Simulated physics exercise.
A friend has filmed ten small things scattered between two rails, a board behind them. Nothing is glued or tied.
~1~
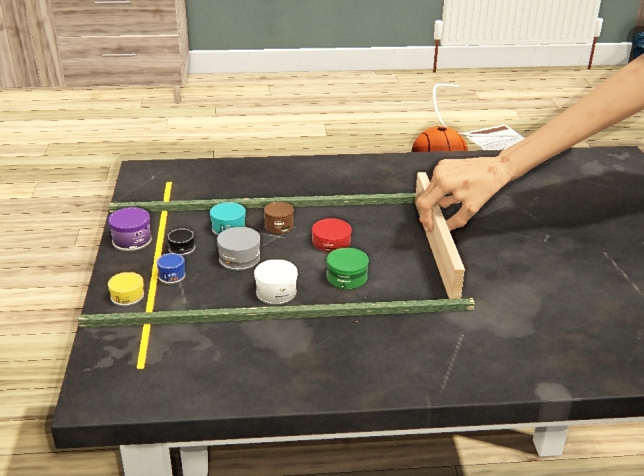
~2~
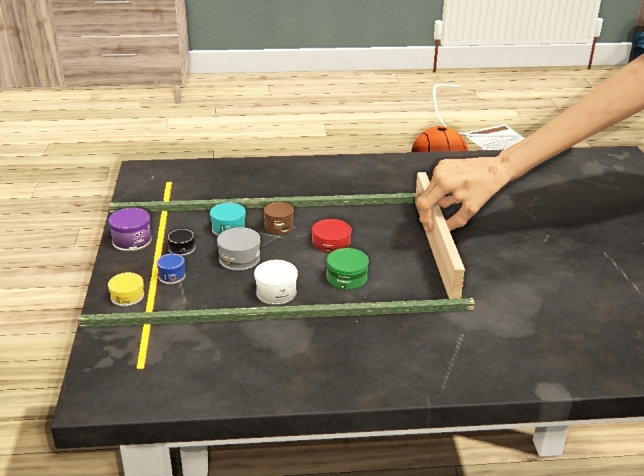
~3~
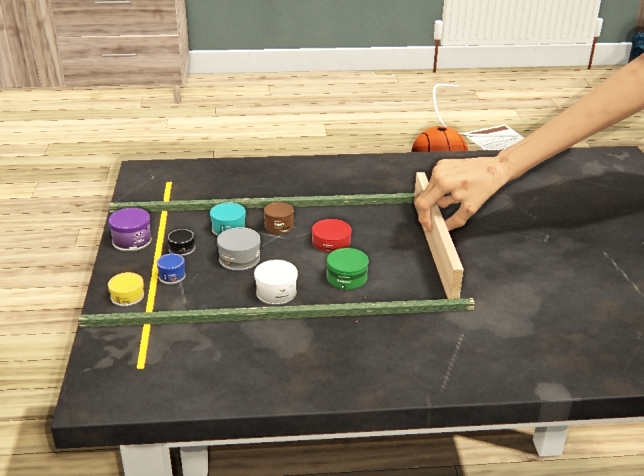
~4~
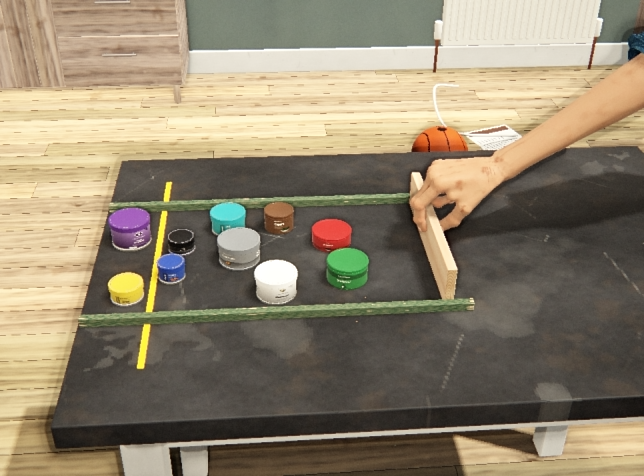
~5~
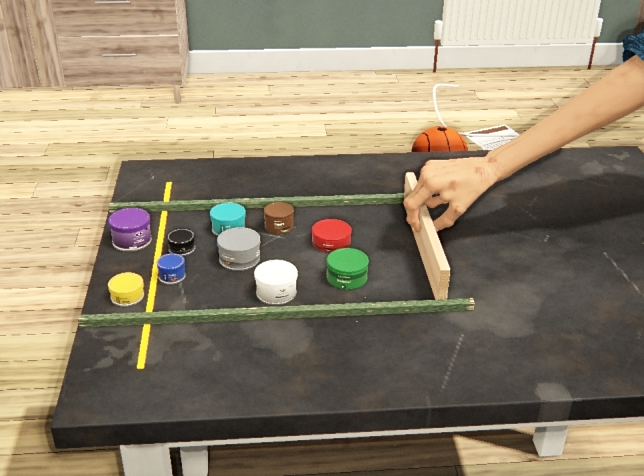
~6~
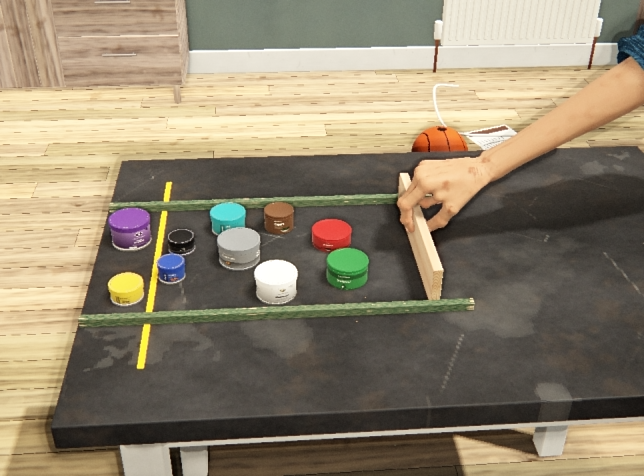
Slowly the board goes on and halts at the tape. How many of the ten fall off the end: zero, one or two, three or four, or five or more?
As it turns out, the number that fall off is one or two.
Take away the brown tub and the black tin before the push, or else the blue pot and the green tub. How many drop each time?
First 0, then 1.
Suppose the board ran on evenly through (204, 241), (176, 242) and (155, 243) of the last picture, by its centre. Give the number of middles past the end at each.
Past the end: 0, 1 and 1.
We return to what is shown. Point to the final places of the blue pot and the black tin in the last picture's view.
The blue pot stops around (98, 275); the black tin around (106, 239).
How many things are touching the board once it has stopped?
4 of them.
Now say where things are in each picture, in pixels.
The first picture shows purple pot (131, 229); yellow tin (127, 289); blue pot (171, 269); board (437, 233); tape (157, 260).
The second picture shows yellow tin (127, 289); grey tin (239, 249).
The third picture shows blue pot (171, 269); board (436, 233).
The fourth picture shows purple pot (131, 230); brown tub (279, 218).
The fifth picture shows yellow tin (127, 289); white tin (276, 282).
The sixth picture shows purple pot (131, 230); yellow tin (127, 289); blue pot (171, 269); board (418, 233); tape (157, 260).
A little later, none off yet; purple pot at rest near (131, 230); yellow tin at rest near (127, 289); blue pot at rest near (171, 269).
When it is over, the number that fall off is one or two; down, purple pot.
